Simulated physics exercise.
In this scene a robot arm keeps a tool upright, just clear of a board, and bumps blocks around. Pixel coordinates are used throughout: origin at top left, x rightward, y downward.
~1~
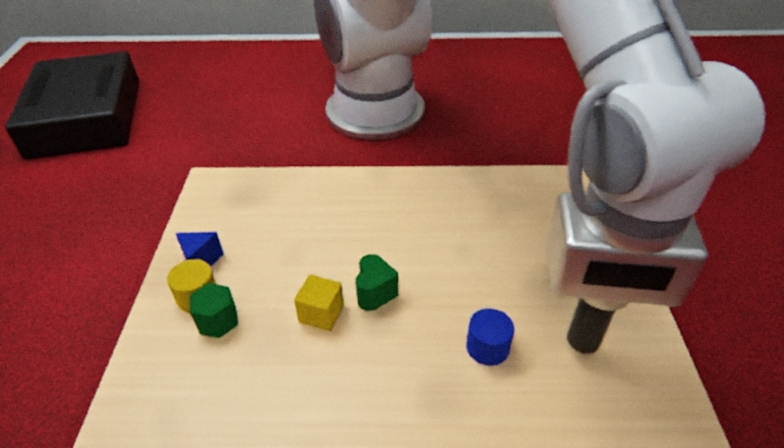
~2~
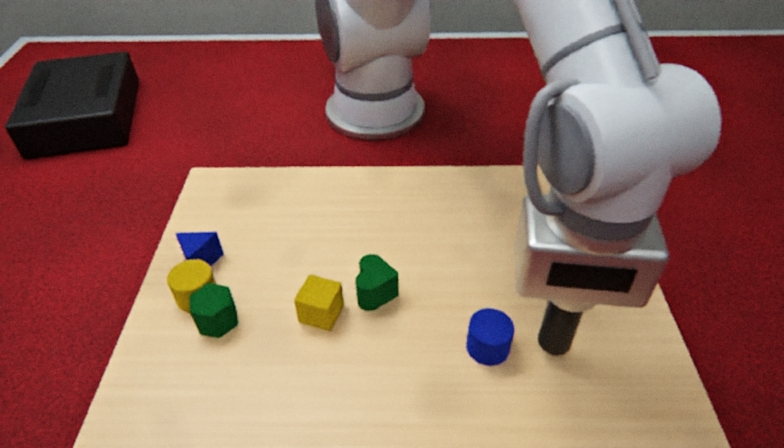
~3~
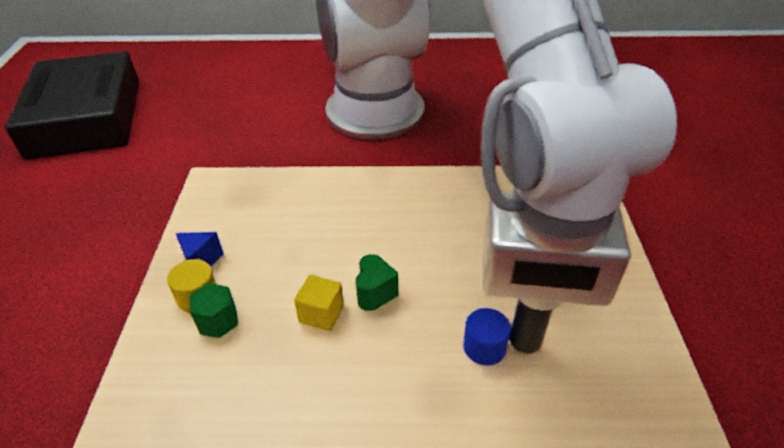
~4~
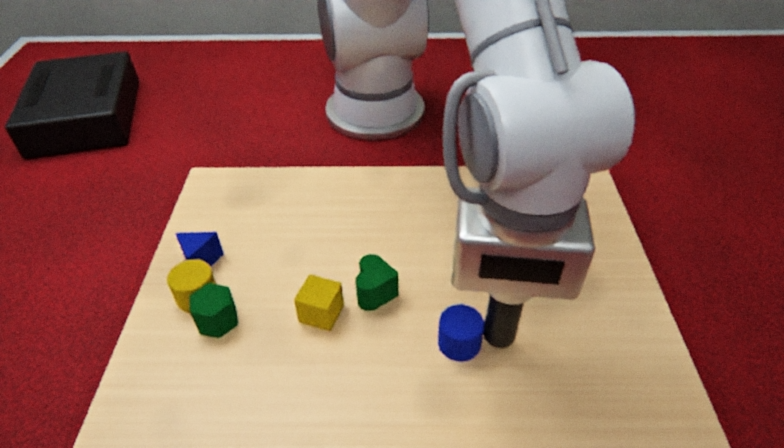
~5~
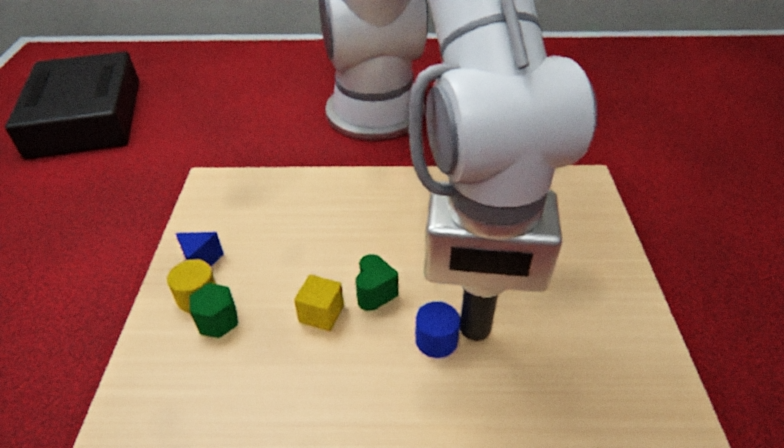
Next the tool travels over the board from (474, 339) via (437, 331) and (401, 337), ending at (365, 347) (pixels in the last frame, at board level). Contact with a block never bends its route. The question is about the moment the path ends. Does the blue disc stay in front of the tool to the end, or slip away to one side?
It stays on the tool's front.
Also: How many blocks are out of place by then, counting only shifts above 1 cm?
The push moves one block more than 1 cm.
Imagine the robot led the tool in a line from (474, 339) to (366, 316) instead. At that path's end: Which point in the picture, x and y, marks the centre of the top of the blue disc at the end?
At the end it should sit near (347, 322).
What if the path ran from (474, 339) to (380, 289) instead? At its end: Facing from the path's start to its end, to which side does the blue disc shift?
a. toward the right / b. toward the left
I choose b.
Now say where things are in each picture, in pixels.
Tool's lower end at (583, 340); green heart at (374, 271); blue disc at (492, 326), in the first frame.
Tool at (554, 342); blocks still, in the second frame.
Tool at (526, 340); blue disc at (489, 325), in the third frame.
Tool at (499, 335); blue disc at (462, 321), in the fourth frame.
Tool at (475, 328); green heart at (374, 271); blue disc at (438, 318), in the fifth frame.
On the path given first. One third of the way, tool at (436, 320); blue disc at (399, 317).
Two thirds of the way, tool at (400, 326); blue disc at (362, 324).
At the end, tool at (364, 335); green heart still; blue disc at (324, 333).
